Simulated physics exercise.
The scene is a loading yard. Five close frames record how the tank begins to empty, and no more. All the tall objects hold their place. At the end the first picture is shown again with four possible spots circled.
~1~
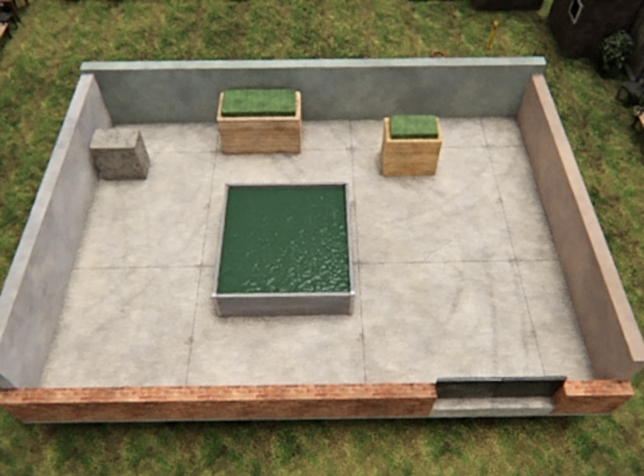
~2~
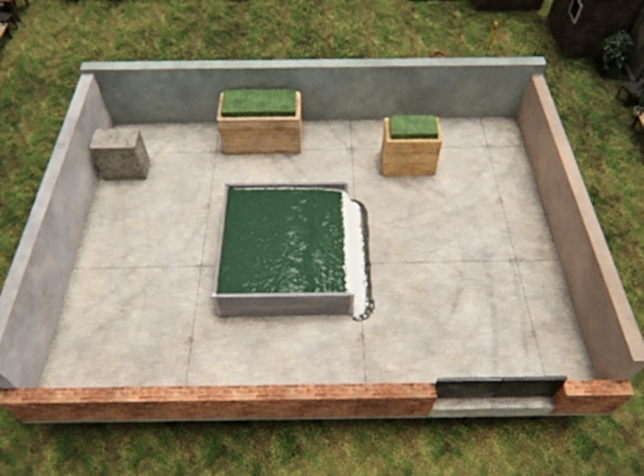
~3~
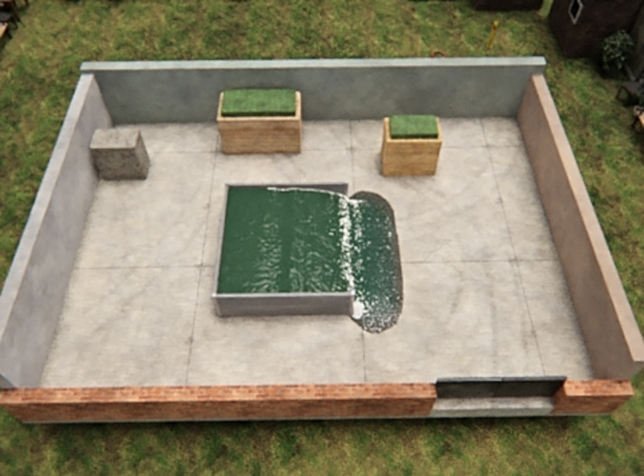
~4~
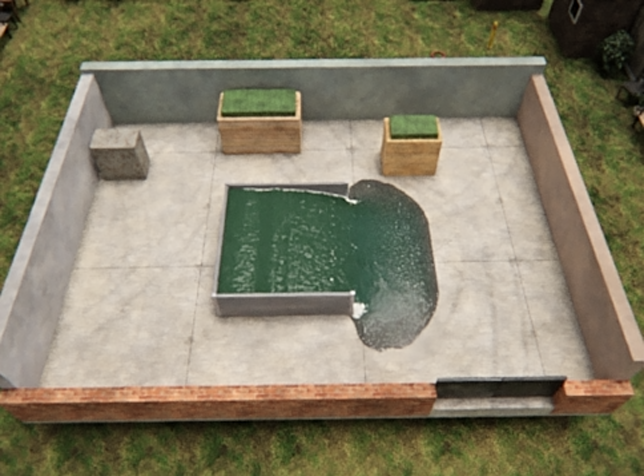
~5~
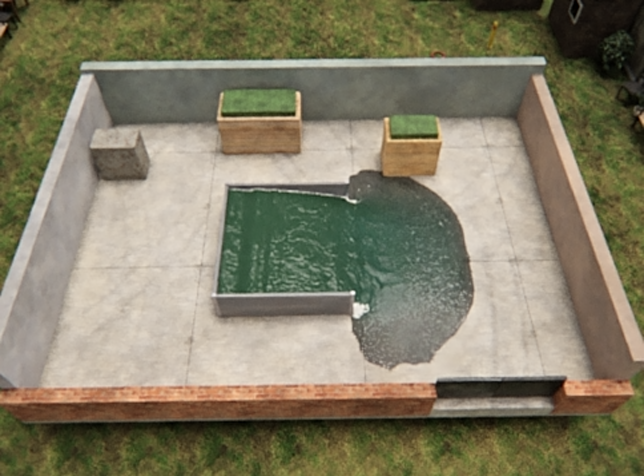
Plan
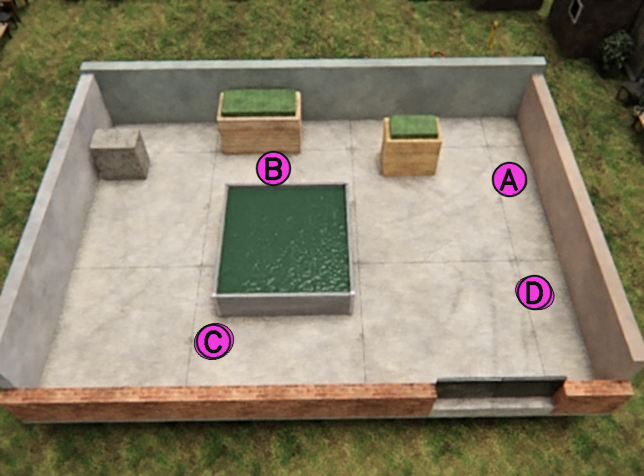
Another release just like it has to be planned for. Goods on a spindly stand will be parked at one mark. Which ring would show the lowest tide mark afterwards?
Ring B.
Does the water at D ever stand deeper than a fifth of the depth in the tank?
Yes.
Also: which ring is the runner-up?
C.
On the marked copy, A at (509, 179); B at (273, 168); C at (213, 341); D at (534, 292).
With A, the water peaks at about 42 % of the depth that stood in the tank.
With B, the water peaks at about 10 % of the depth that stood in the tank.
With C, the water peaks at about 19 % of the depth that stood in the tank.
With D, the water peaks at about 50 % of the depth that stood in the tank.
